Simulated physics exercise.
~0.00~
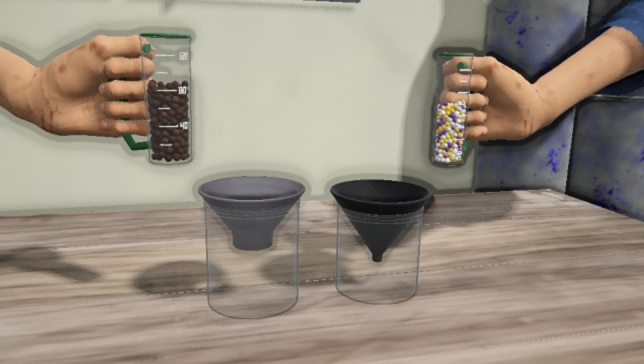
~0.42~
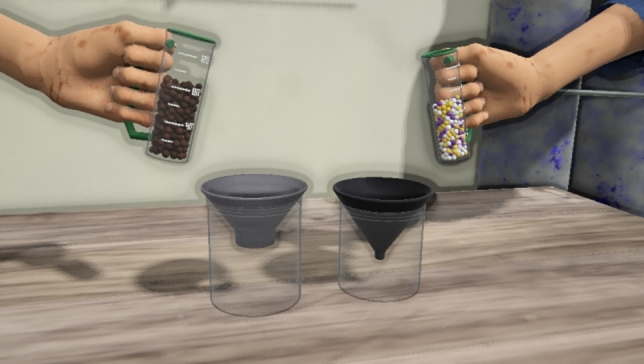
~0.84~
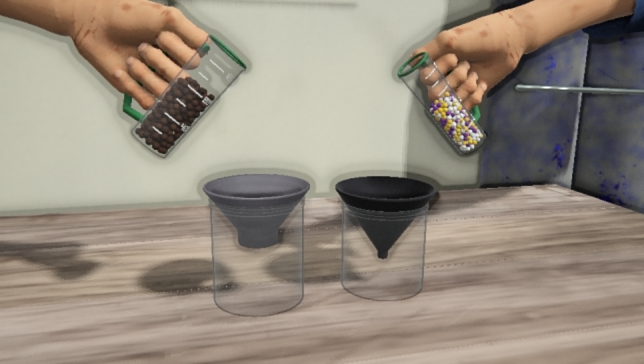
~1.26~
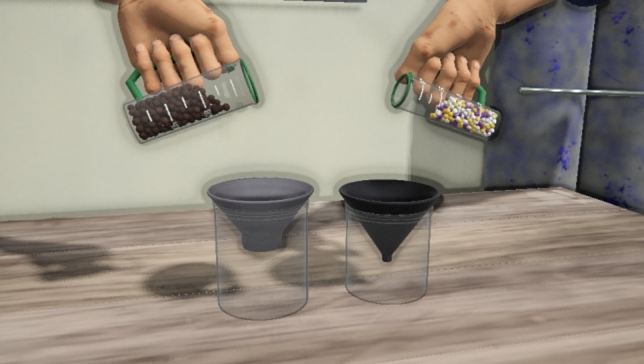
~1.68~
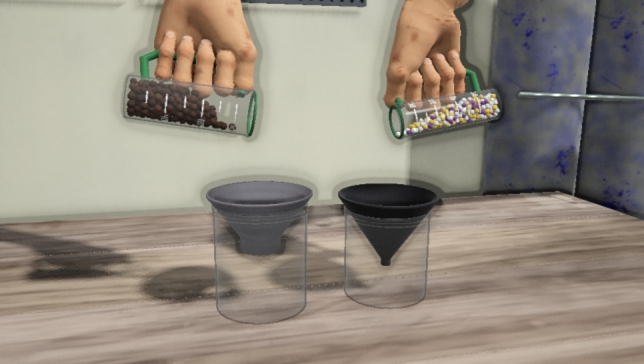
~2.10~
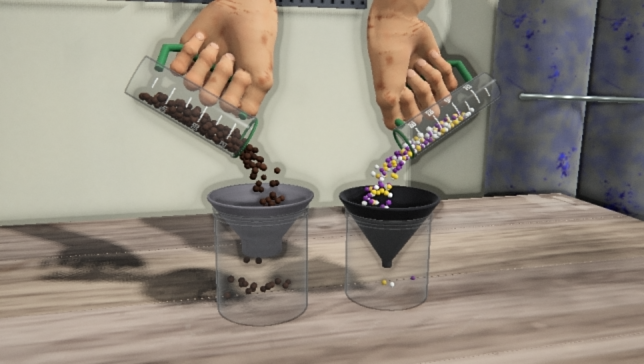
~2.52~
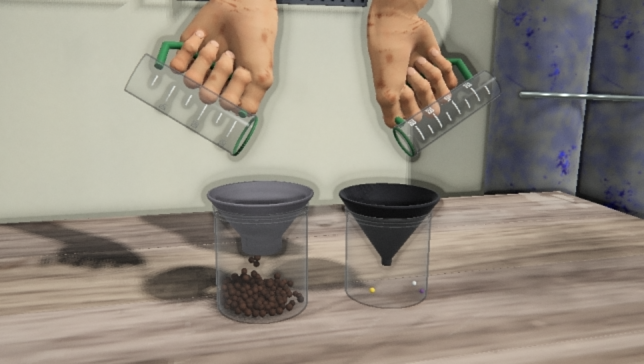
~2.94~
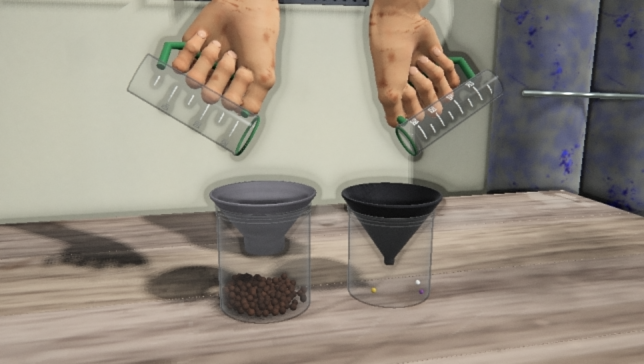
The clip opens on two hands holding clear, green-rimmed cups above two dark funnels set in clear jars on a wooden surface. The left cup holds dark brown pieces, the right one small white, yellow and purple beads. Both hands tip the cups inward until they lie on their sides, with nothing spilling yet. Tilted further, both cups pour into the funnels, and brown pieces scatter into the left jar. Soon both cups are empty. The brown pieces end heaped in the left jar, while only a few beads lie in the right jar, the rest stuck in its funnel.
